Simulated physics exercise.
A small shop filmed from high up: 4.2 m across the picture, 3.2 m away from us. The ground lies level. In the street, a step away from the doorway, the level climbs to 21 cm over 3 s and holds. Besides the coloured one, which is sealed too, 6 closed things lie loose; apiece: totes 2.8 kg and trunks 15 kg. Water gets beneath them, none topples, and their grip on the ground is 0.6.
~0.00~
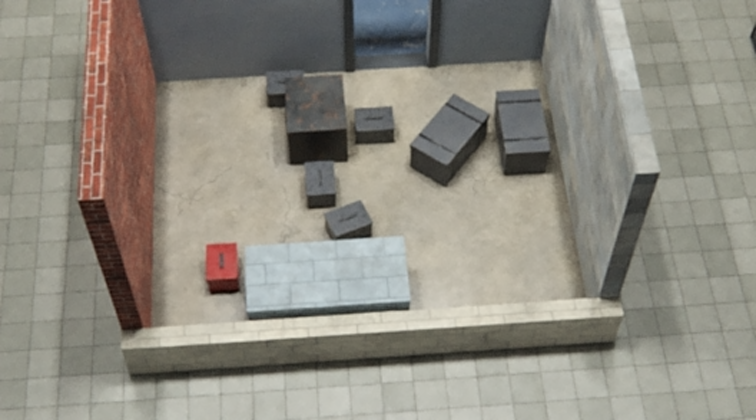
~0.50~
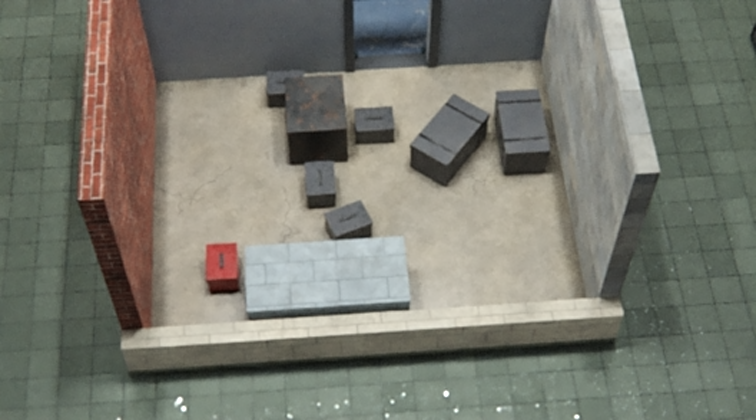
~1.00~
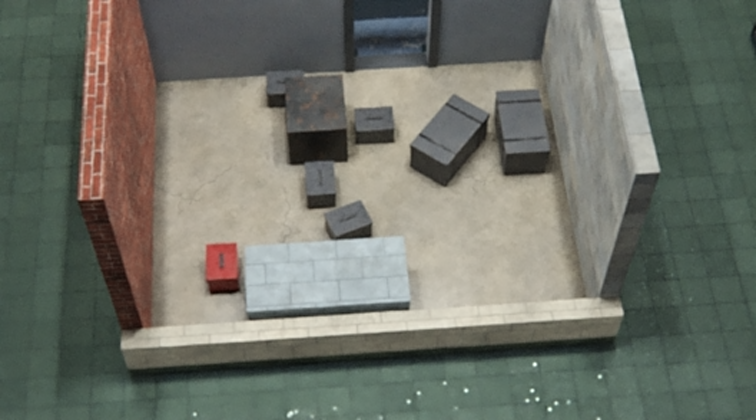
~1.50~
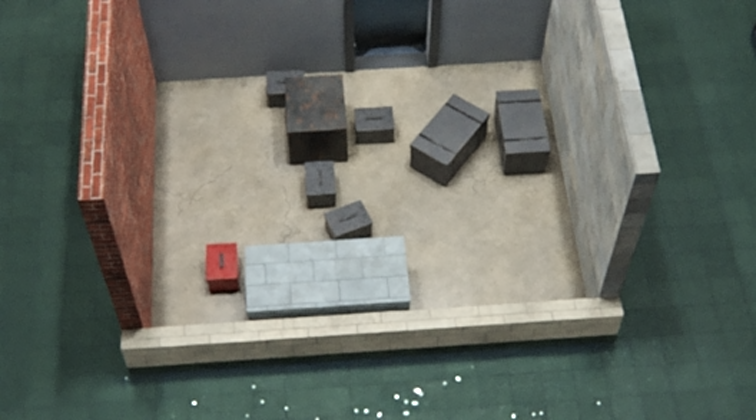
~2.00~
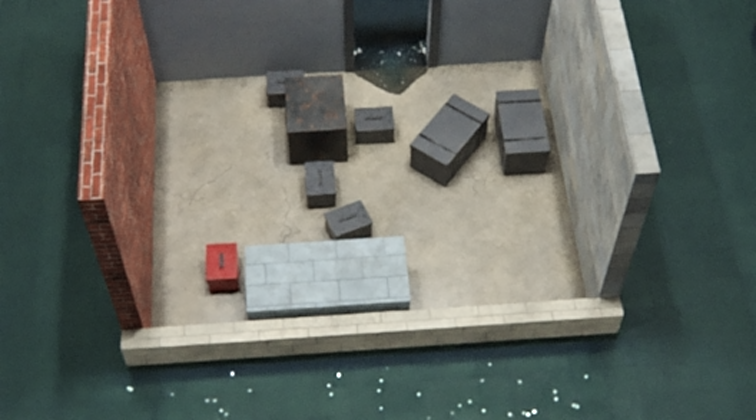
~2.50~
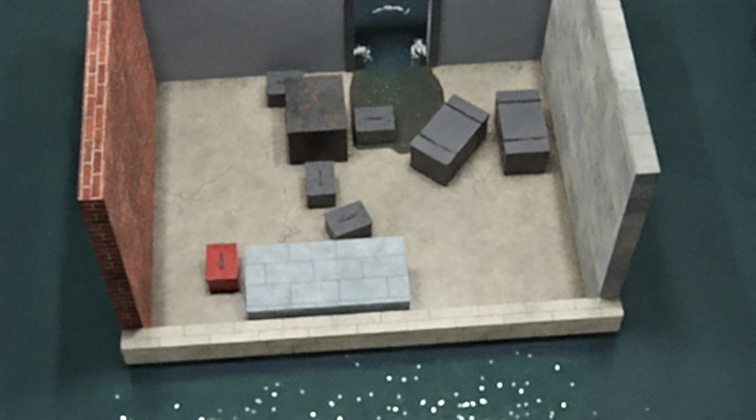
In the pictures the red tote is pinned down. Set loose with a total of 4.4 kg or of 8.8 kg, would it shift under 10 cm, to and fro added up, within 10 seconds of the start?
Verdict: Only the larger load is enough.
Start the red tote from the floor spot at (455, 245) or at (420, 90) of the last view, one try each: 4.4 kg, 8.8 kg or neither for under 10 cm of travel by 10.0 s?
In that order: Neither holds; neither is enough.
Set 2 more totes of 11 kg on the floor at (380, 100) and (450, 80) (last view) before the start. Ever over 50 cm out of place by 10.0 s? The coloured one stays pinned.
In that order: Over, short of it.
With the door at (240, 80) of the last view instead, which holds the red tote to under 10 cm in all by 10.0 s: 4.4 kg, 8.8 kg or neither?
Then neither load is enough.
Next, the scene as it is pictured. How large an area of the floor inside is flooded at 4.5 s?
Roughly 6.0 m2.
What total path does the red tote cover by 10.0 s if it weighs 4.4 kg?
About 80 cm.
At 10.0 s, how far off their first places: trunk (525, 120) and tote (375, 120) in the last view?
In that order: 80 cm, 200 cm.
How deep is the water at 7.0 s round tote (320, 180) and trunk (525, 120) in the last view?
Roughly 1 and 4 cm.
After 3.5 s the red tote would be 0 cm from its start with 4.4 kg and 0 cm from its start with 8.8 kg; 0 cm of water round it then.
After 4.5 s the red tote would be 0 cm from its start with 4.4 kg and 0 cm from its start with 8.8 kg; 0 cm of water round it then.
After 7.0 s the red tote would be 24 cm from its start with 4.4 kg and 0 cm from its start with 8.8 kg; 3 cm of water round it then.
After 10.0 s the red tote would be 28 cm from its start with 4.4 kg and 0 cm from its start with 8.8 kg; 5 cm of water round it then.
